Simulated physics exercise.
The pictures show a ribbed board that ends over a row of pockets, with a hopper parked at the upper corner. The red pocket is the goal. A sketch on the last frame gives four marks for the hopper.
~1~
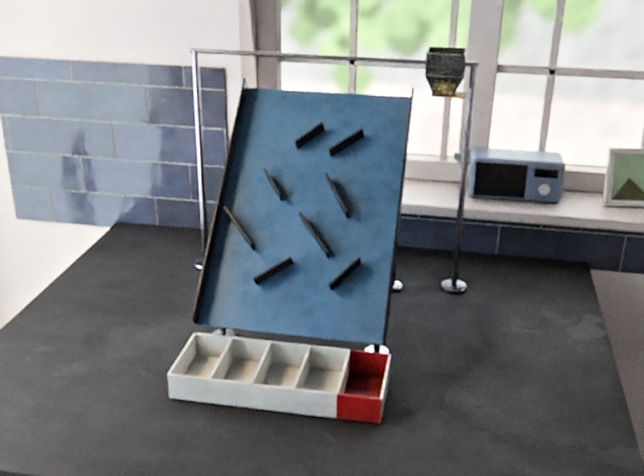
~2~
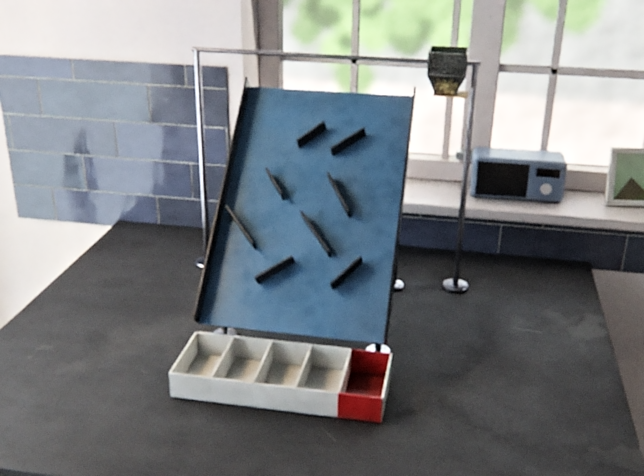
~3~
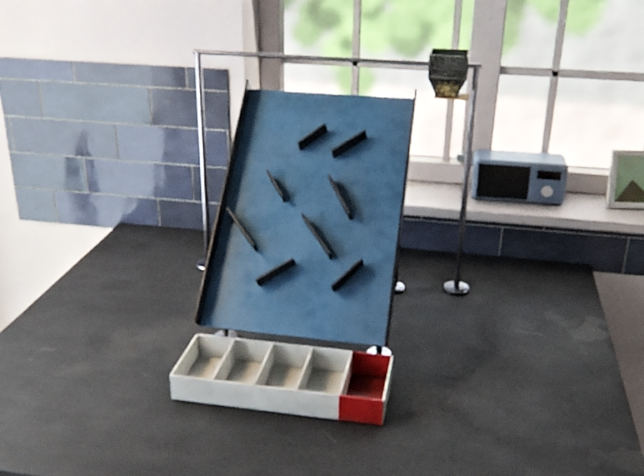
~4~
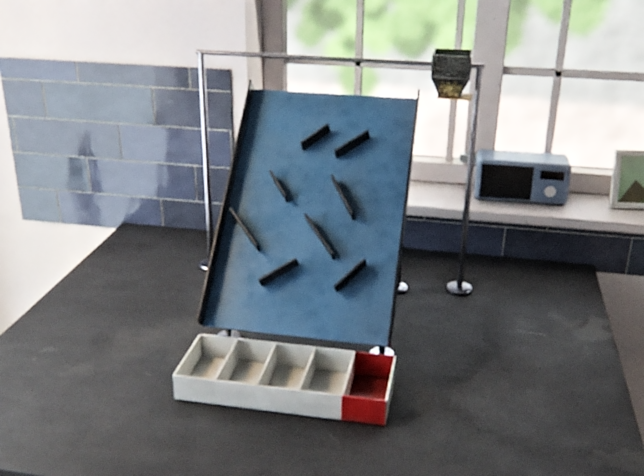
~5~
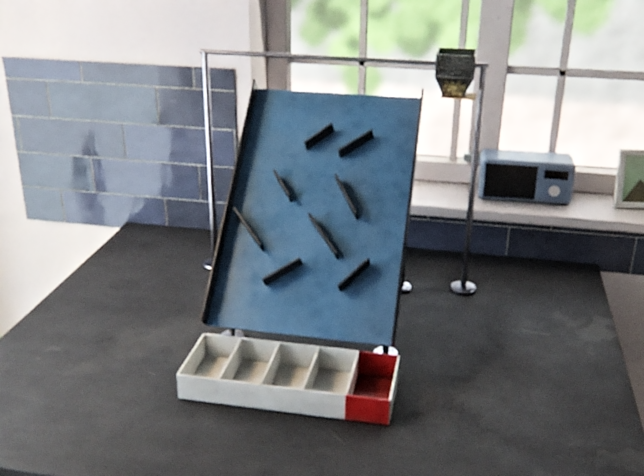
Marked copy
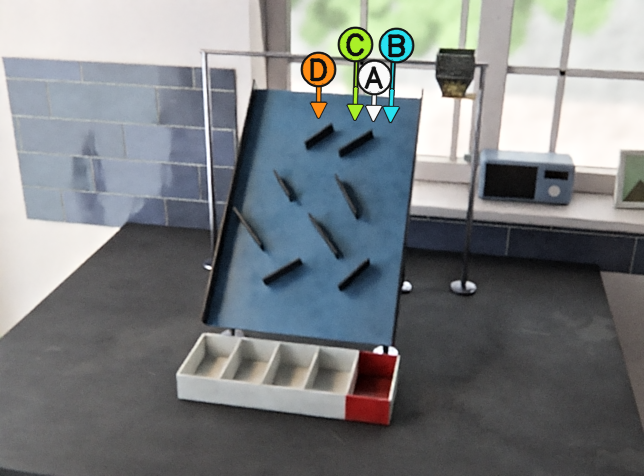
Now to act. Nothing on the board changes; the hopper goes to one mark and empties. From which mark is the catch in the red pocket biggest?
I would pick mark B.
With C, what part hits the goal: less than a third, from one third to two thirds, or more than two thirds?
It is less than a third.
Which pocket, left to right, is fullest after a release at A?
The first from the left.
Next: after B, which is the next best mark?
A.
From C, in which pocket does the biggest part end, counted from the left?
The first.
On the marked copy, mark A meets the board at (373, 115); mark B meets the board at (390, 116); mark C meets the board at (355, 114); mark D meets the board at (318, 112).
For mark A, roughly a third in the red pocket, roughly two thirds in other pockets.
For mark B, roughly two thirds in the red pocket, roughly a third in other pockets.
For mark C, not one piece in the red pocket, every piece in other pockets.
For mark D, not one piece in the red pocket, almost all in other pockets, just a few outside the box.
